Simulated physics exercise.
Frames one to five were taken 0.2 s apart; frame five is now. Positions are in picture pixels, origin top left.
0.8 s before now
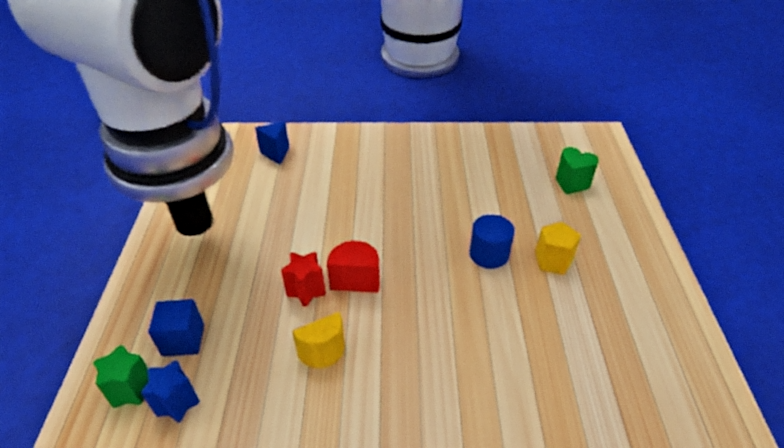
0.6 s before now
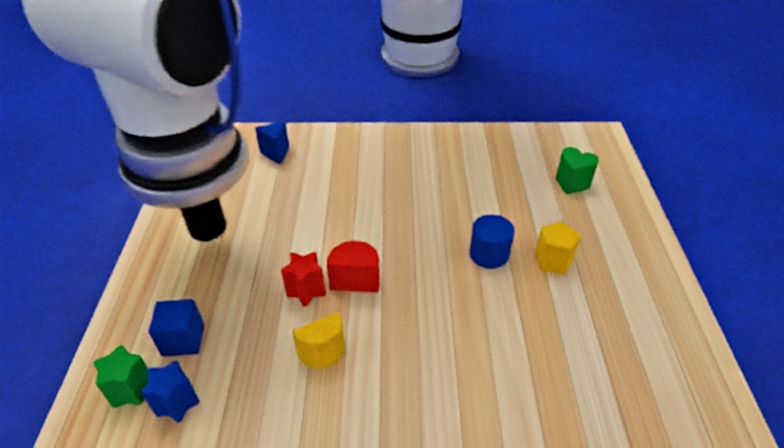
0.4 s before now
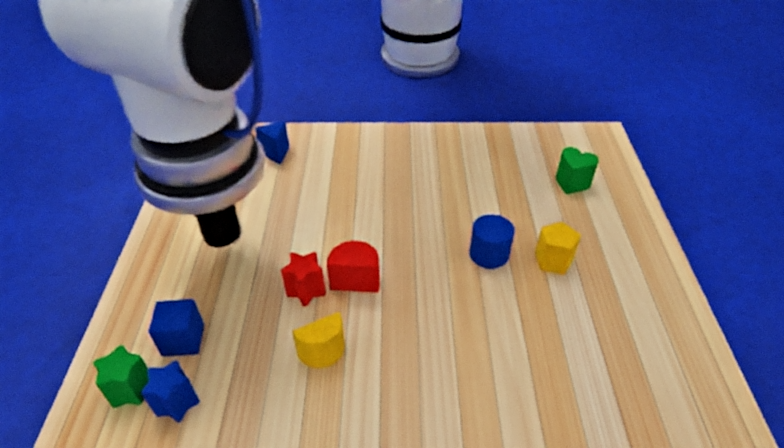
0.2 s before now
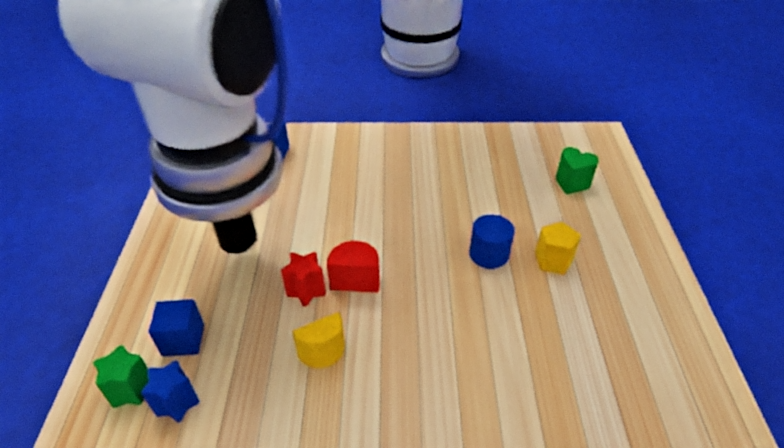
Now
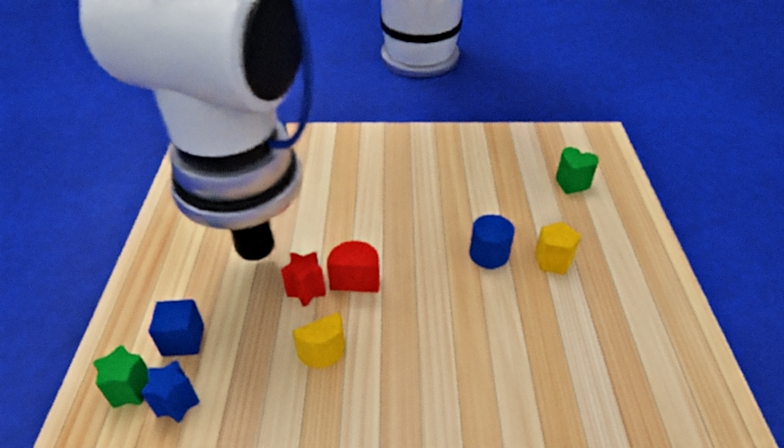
White robot arm with a black rod moving slightly right and down above a wooden board, the scattered coloured blocks staying still.
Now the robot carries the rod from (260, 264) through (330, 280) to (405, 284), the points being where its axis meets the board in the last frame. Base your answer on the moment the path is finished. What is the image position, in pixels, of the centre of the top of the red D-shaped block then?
Around pixel (448, 255).
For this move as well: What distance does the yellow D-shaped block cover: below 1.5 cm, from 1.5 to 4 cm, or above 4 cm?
Travels under 1.5 cm.
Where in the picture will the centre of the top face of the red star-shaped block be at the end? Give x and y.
The centre of its top will be at (333, 285).
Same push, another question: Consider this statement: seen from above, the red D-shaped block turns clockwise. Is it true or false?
False - the claim does not hold.
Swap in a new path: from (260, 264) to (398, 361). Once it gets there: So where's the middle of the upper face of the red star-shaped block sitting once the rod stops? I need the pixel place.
I'd say the red star-shaped block ends with its top centre at (437, 345).
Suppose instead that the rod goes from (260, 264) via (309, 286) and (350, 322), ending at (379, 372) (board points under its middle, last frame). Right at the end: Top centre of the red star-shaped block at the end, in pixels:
It sits at (402, 378).
What follows on the original path. One third of the way, rod at (304, 259); red star-shaped block at (316, 275), turned 40° clockwise; red D-shaped block at (360, 256), turned 20° anticlockwise.
Two thirds of the way, rod at (354, 269); red star-shaped block at (333, 285), turned 100° clockwise; red D-shaped block at (397, 258), turned 40° anticlockwise.
At the end, rod at (405, 268); red star-shaped block at (333, 285), turned 100° clockwise; yellow D-shaped block unmoved; red D-shaped block at (448, 255), turned 45° anticlockwise.
